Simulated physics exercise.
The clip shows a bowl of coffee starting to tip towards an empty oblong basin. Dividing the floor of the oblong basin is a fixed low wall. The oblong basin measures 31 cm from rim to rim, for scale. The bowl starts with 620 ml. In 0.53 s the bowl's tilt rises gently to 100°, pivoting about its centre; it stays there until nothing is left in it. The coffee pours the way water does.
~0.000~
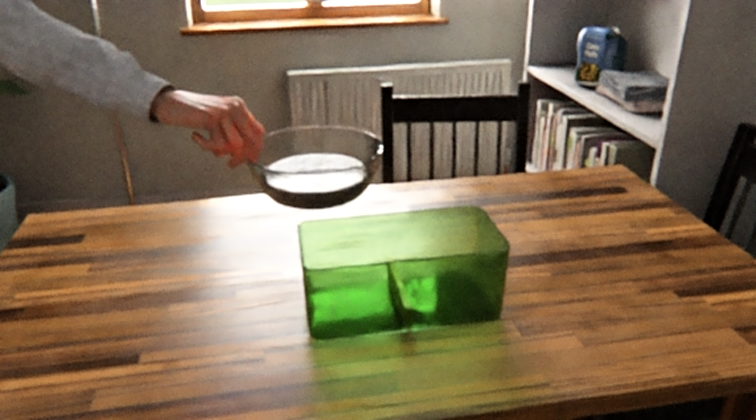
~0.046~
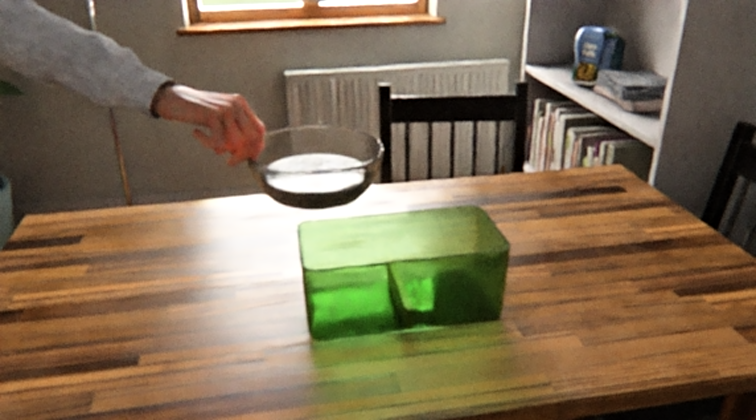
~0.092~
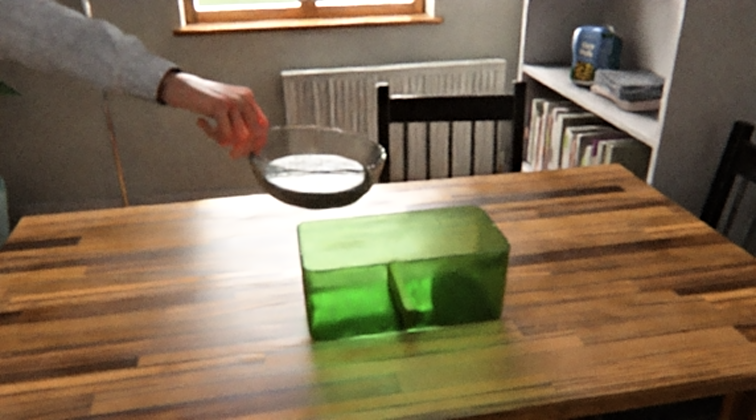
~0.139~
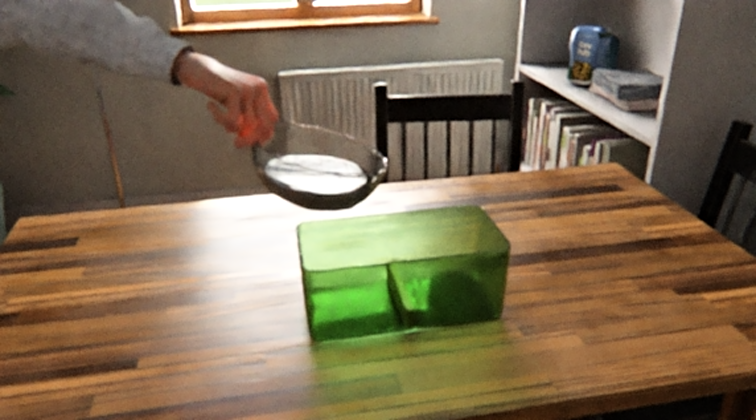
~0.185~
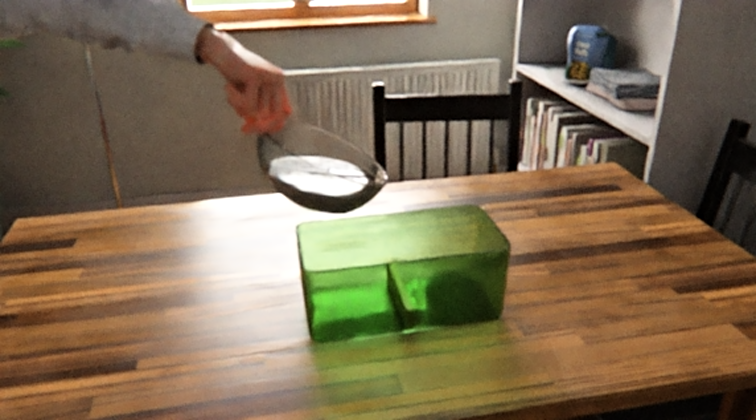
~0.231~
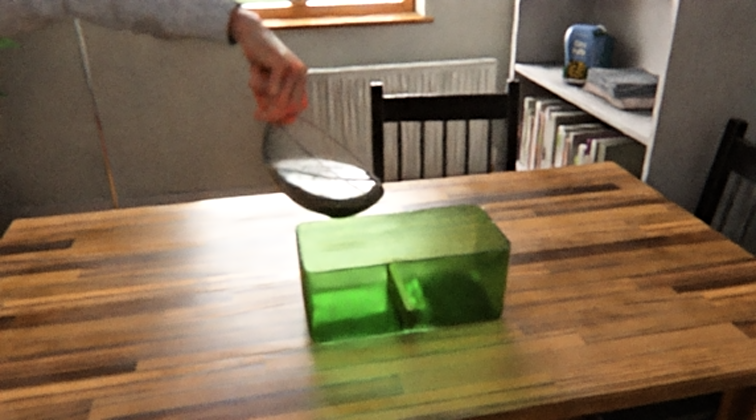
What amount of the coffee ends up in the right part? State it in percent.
49 %.
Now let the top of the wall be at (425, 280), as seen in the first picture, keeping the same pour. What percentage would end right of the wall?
In that case, some 15 percent.
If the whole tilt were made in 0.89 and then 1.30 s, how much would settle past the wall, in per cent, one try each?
In order, 55 and 60 per cent.
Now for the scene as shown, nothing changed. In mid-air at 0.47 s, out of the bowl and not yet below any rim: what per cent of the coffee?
Around 16 in a hundred.
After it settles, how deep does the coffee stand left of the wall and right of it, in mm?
I'd say close to 14 mm on the left, close to 14 mm on the right.
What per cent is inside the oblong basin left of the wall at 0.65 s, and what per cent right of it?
Lab note: Left near 46 %, right near 52.
After 0.47 s the tilt is 97° and 6 per cent is still to pour, 38 is left of the wall and 39 right of it.
After 0.65 s the tilt is 100° and 0 per cent is still to pour, 45 is left of the wall and 51 right of it.
After 0.83 s the tilt is 100° and 1 per cent is still to pour, 48 is left of the wall and 49 right of it.
After 1.03 s the tilt is 100° and 0 per cent is still to pour, 49 is left of the wall and 49 right of it.
In the end 49 per cent lies left of the wall, 49 right of it and 2 outside.
